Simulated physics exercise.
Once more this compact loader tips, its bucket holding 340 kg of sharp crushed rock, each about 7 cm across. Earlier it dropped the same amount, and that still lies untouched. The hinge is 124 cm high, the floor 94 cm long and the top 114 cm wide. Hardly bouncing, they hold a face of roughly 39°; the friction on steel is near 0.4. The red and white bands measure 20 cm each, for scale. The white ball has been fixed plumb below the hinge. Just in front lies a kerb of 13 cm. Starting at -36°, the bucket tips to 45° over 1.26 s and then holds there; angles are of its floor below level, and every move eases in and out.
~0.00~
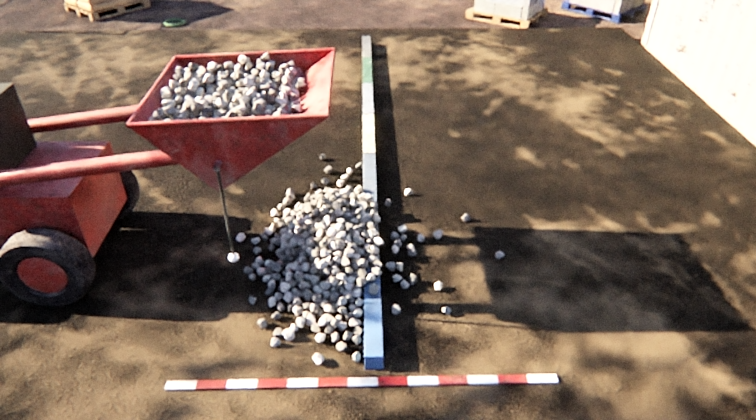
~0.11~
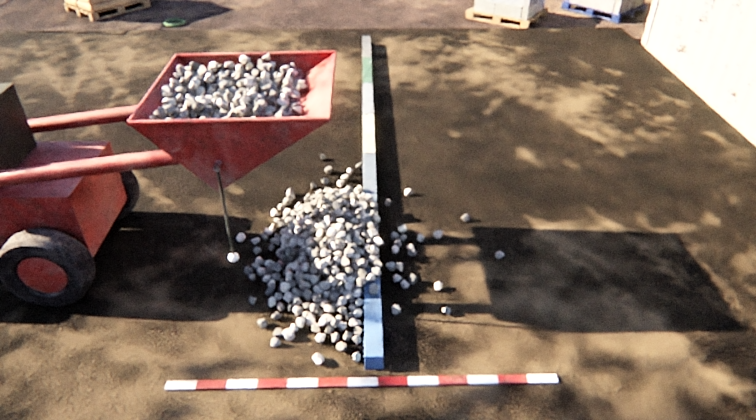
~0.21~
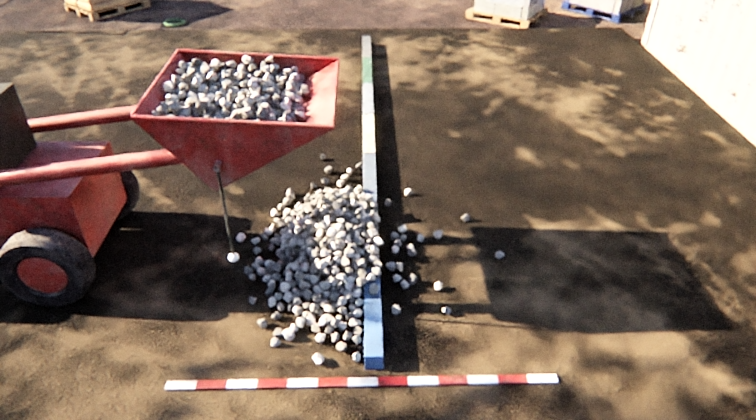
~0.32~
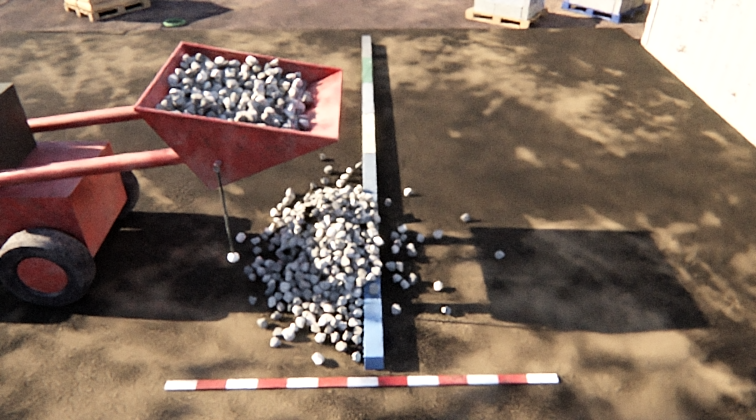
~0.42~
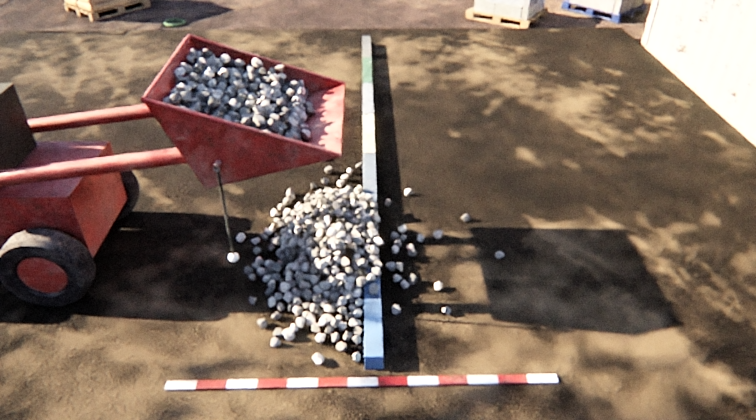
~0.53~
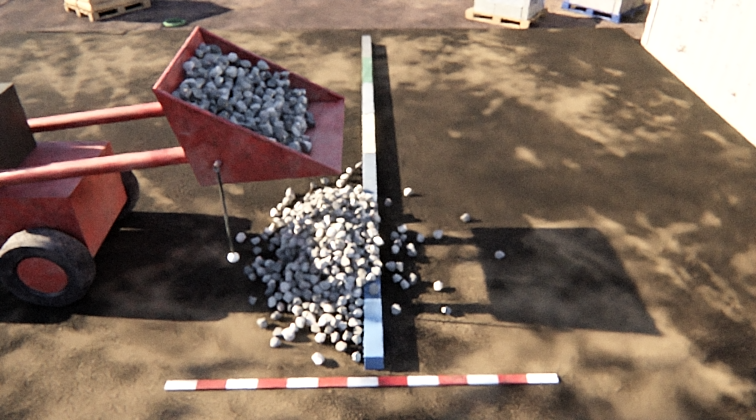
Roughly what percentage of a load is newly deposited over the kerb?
Around 35 per cent of a load is newly deposited there.
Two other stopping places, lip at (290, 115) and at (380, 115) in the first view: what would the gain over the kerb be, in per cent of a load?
First place: Roughly 10 %; second place: Roughly 85 %.
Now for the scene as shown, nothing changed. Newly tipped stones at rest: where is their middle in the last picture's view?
Roughly at (349, 238) in the last picture.
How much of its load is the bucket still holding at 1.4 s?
It still holds about 55 per cent.
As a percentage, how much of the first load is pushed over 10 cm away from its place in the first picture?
5 per cent.
After 0.9 s the floor is at 32°; in per cent of one load, 100 in the bucket, 96 on this side of the kerb, 4 over the kerb; the foremost stones are at (441, 246).
After 1.4 s the floor is at 45°; in per cent of one load, 54 in the bucket, 142 on this side of the kerb, 4 over the kerb; the foremost stones are at (441, 246).
After 1.7 s the floor is at 45°; in per cent of one load, 6 in the bucket, 173 on this side of the kerb, 21 over the kerb; the foremost stones are at (452, 248).
After 4.3 s the floor is at 45°; in per cent of one load, 0 in the bucket, 161 on this side of the kerb, 39 over the kerb; the foremost stones are at (495, 248). Net gain over the kerb, 35.
